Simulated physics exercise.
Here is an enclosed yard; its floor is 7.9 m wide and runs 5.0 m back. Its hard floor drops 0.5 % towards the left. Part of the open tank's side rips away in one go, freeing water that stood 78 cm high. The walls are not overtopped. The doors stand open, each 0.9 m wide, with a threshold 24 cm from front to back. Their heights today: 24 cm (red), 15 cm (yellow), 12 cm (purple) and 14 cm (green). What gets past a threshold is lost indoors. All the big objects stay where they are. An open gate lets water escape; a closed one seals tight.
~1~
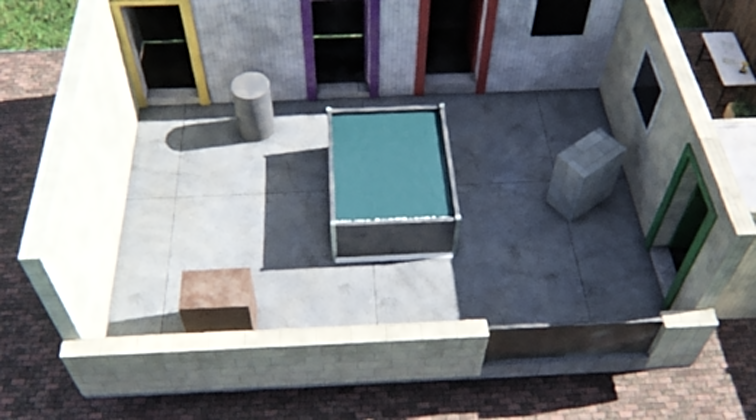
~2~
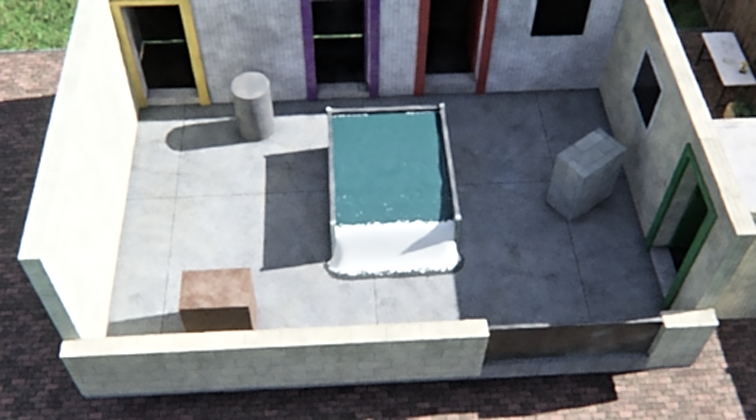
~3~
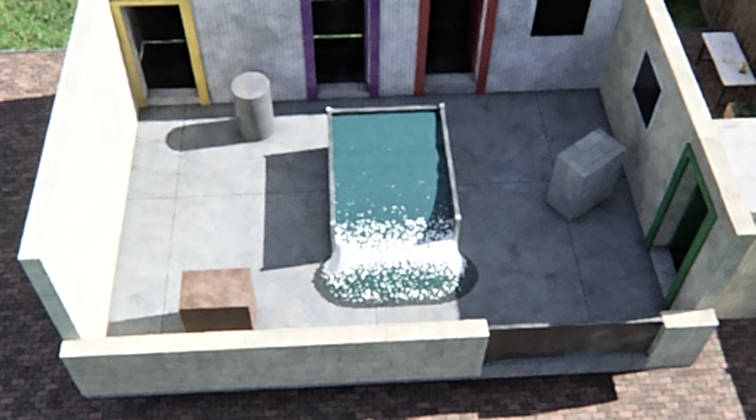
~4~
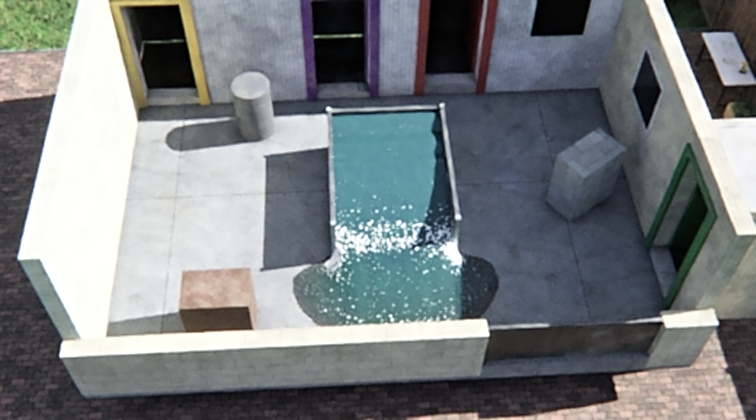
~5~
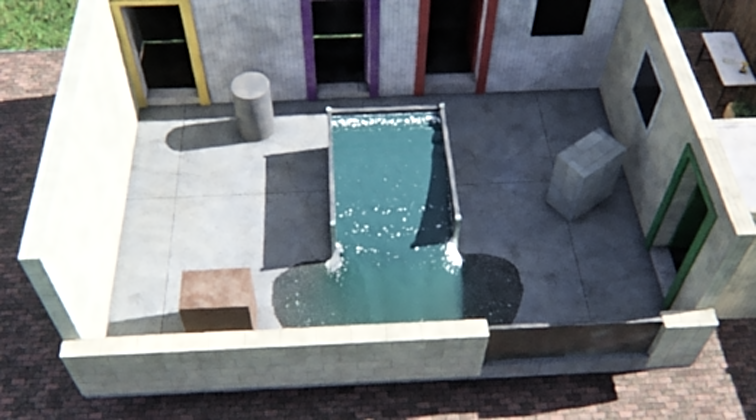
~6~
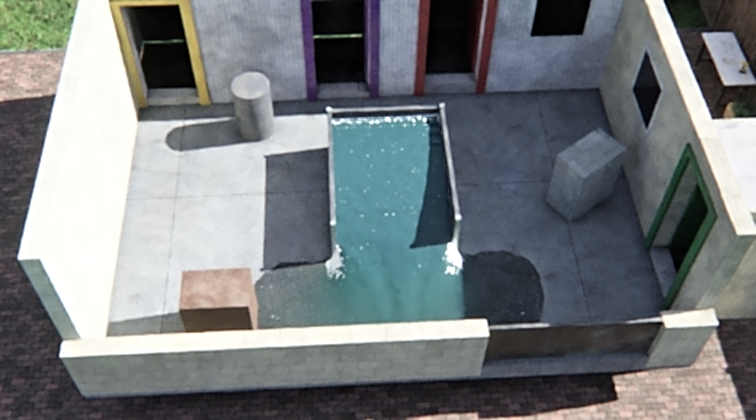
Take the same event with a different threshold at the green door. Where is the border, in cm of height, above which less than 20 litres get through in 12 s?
At least 22 cm or so.
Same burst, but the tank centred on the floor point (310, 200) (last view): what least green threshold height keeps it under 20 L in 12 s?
Then roughly 21 cm.
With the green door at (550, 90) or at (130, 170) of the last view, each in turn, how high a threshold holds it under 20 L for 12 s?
About 11.0 and 9.0 cm.
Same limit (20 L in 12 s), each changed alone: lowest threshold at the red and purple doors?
Roughly 8.5 cm at red and 9.0 cm at purple.
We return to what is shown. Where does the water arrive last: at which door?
The red one.
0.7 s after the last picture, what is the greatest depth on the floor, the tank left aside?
Up to some 53 cm.
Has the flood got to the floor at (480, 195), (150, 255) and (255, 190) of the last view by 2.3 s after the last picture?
In that order: Still dry, flooded, under water.
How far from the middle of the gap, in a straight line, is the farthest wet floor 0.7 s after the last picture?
Roughly 4.0 m.
Then, 0.7 s after the last picture water covers 20 % of the floor, deepest (53 cm) near (406, 342); it has not reached the green door.
Then, 2.3 s after the last picture water covers 60 % of the floor, deepest (36 cm) near (100, 370); 27 cm at the green door, 42 litres in over its 14 cm threshold.
Then, 11.3 s after the last picture water covers 95 % of the floor, deepest (14 cm) near (100, 370); 4 cm at the green door, 100 litres in over its 14 cm threshold.
At the green door as built, the water peaked near 27 cm, 1.9 s after the last picture.
With a threshold of 19 cm, 42 litres would have come in within the 12 s; with 26 cm, 6 litres. So under 20 litres takes about 22 cm.
